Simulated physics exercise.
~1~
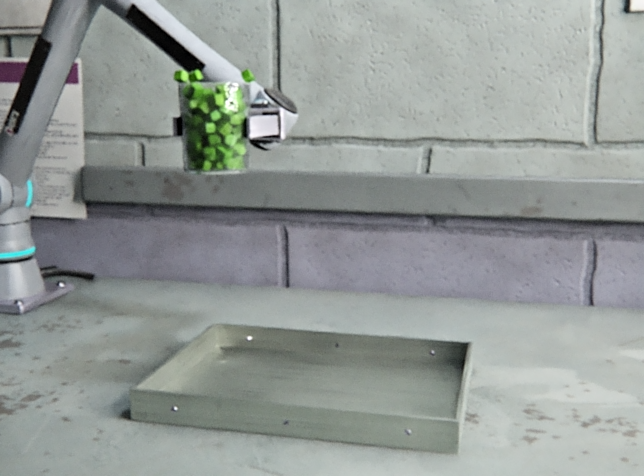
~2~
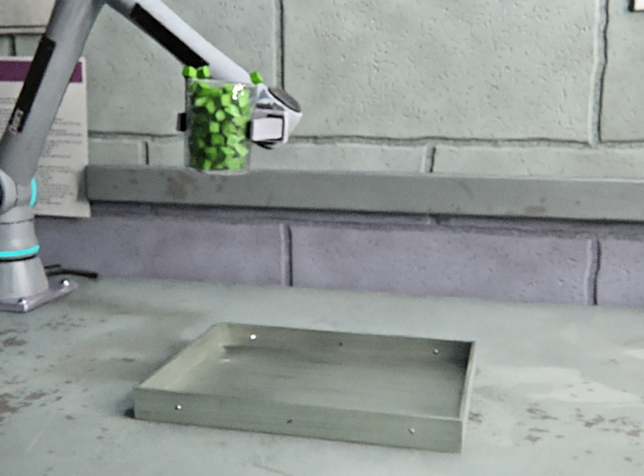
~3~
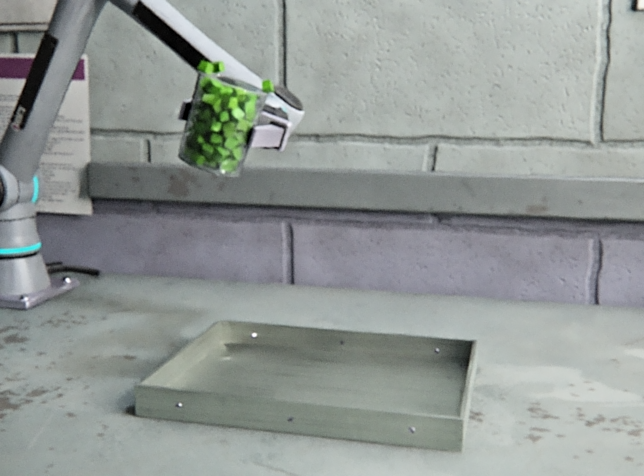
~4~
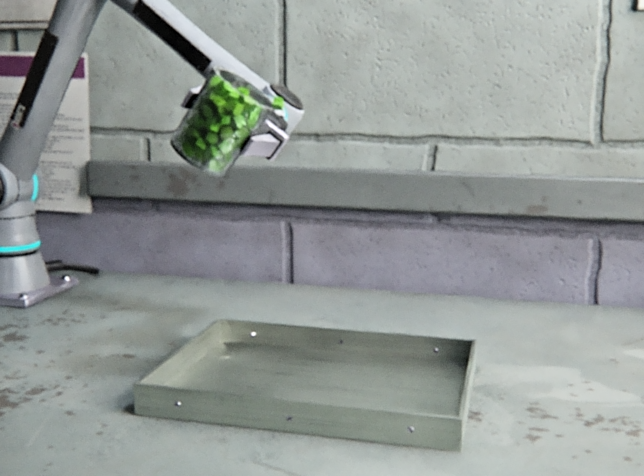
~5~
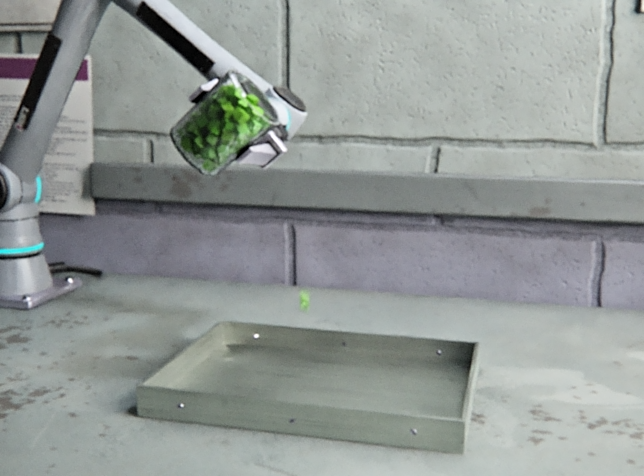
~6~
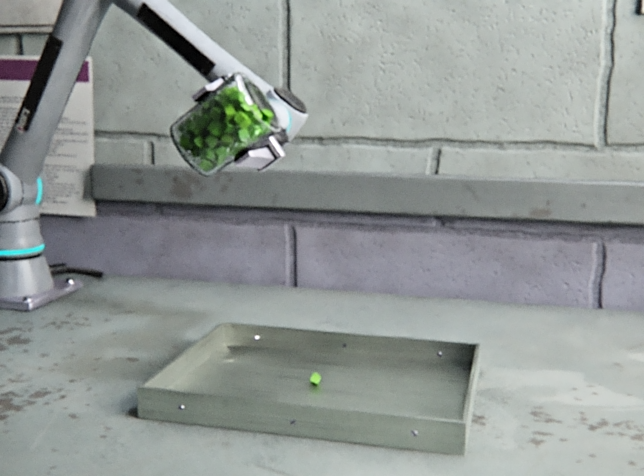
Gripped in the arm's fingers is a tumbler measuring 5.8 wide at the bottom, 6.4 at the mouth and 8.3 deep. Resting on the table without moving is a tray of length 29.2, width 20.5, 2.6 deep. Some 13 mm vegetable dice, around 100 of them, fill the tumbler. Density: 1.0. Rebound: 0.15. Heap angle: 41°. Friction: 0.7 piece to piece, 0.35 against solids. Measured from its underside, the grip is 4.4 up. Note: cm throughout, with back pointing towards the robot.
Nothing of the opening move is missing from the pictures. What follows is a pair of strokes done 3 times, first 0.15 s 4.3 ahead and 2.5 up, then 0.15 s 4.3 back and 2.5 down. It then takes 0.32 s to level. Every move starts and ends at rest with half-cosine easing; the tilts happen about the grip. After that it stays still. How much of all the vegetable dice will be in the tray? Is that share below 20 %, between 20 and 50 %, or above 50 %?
The share is between 20 and 50 %.
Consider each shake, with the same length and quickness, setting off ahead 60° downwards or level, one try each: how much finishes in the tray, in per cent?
I'd say close to 0 percent for the first and close to 15 percent for the second.
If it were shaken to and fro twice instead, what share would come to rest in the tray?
About 20 per cent in that case.
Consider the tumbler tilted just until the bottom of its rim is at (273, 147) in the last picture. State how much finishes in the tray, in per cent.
Roughly 75 percent, give or take.
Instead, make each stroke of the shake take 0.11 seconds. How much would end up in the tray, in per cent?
That would give around 60 per cent.
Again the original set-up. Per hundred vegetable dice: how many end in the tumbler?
End share: Around 70 per cent.
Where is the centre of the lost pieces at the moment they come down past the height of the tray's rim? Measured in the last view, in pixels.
Centre: Roughly (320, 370).
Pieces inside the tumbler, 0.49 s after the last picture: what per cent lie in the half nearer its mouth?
Mouth half share: Roughly 55 %.
Then, 0.49 s after the last picture, tilted 55° forward, highest piece 30 above the table; 81 in the tumbler, 12 in the tray, 2 in flight or on a rim.
Then, 0.98 s after the last picture, tilted 48° forward, highest piece 28 above the table; 68 in the tumbler, 20 in the tray, 7 in flight or on a rim.
Then, 1.42 s after the last picture, level, highest piece 29 above the table; 68 in the tumbler, 27 in the tray.
Then, 2.47 s after the last picture, level, highest piece 29 above the table; 68 in the tumbler, 27 in the tray.
Final count, 68 in the tumbler, 27 in the tray. That is 28 % in the tray.
